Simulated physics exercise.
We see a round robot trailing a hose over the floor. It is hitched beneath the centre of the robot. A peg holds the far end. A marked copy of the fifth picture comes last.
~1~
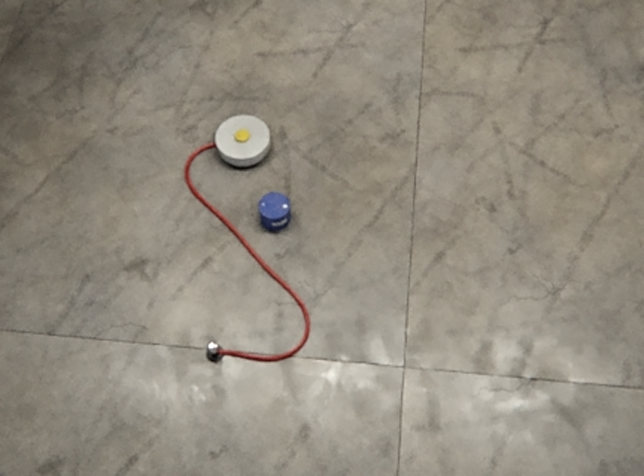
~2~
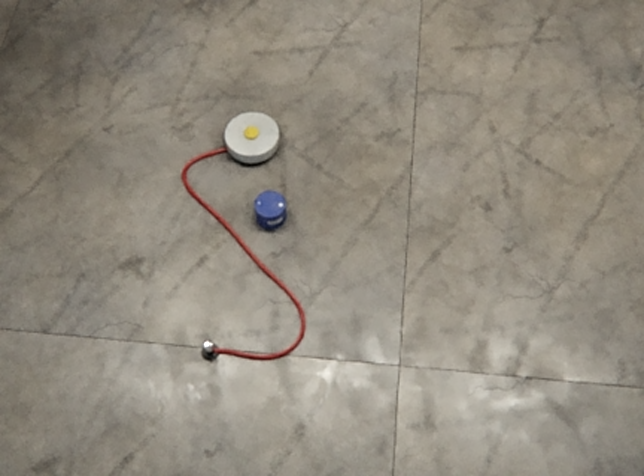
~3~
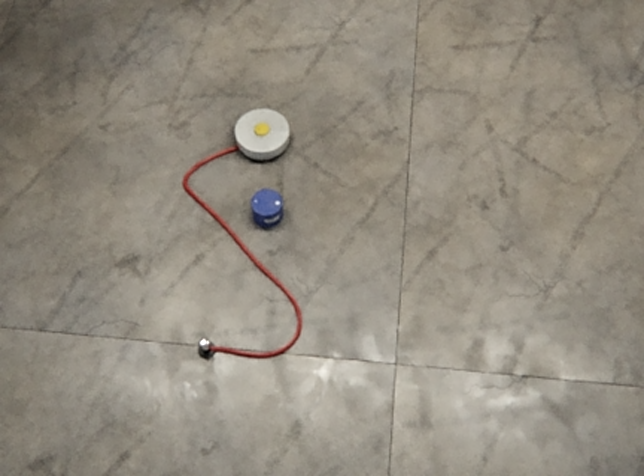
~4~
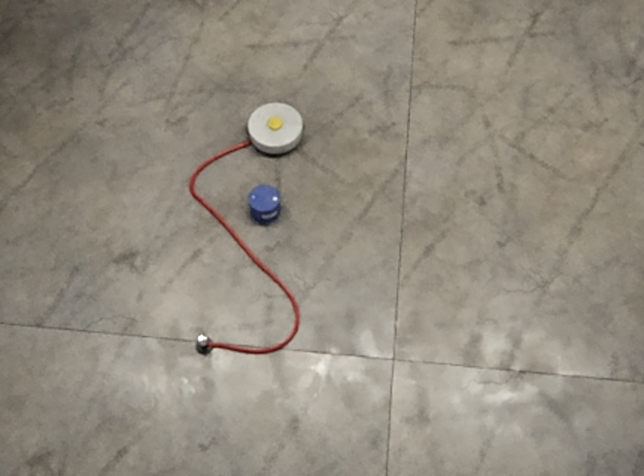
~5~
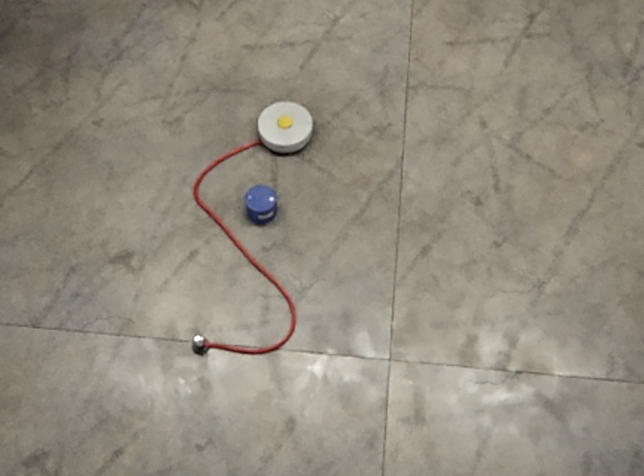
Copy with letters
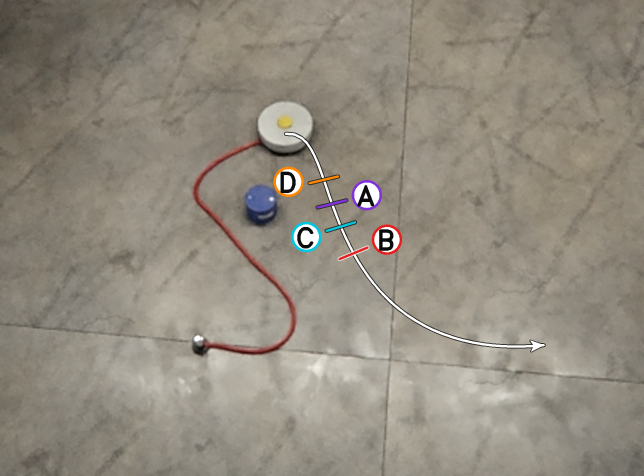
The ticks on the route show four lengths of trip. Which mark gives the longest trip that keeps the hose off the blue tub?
C is the last safe stop.
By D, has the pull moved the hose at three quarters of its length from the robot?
By then, no.
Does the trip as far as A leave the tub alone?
Yes.
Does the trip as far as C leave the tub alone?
For that mark, yes.
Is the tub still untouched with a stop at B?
No.
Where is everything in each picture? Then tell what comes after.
In the first frame, peg (214, 350); blue tub (275, 211); robot (243, 142).
In the second frame, robot (252, 139); blue tub (271, 210).
In the third frame, robot (263, 135); blue tub (268, 208).
In the fourth frame, robot (276, 129); blue tub (265, 204).
In the fifth frame, robot (285, 128); blue tub (262, 204); peg (200, 342).
On the copy, A at (332, 204); B at (354, 253); C at (341, 227); D at (324, 180); the route from (286, 134) via (368, 276) to (544, 345).
On C. First, robot (315, 151), middle of the hose (241, 249).
Then, robot (329, 189), middle of the hose (241, 249).
Finally, robot (341, 222), middle of the hose (241, 249); nothing has been touched.
By contrast, A is safe but short; B brings the hose against the tub; D is safe but short.
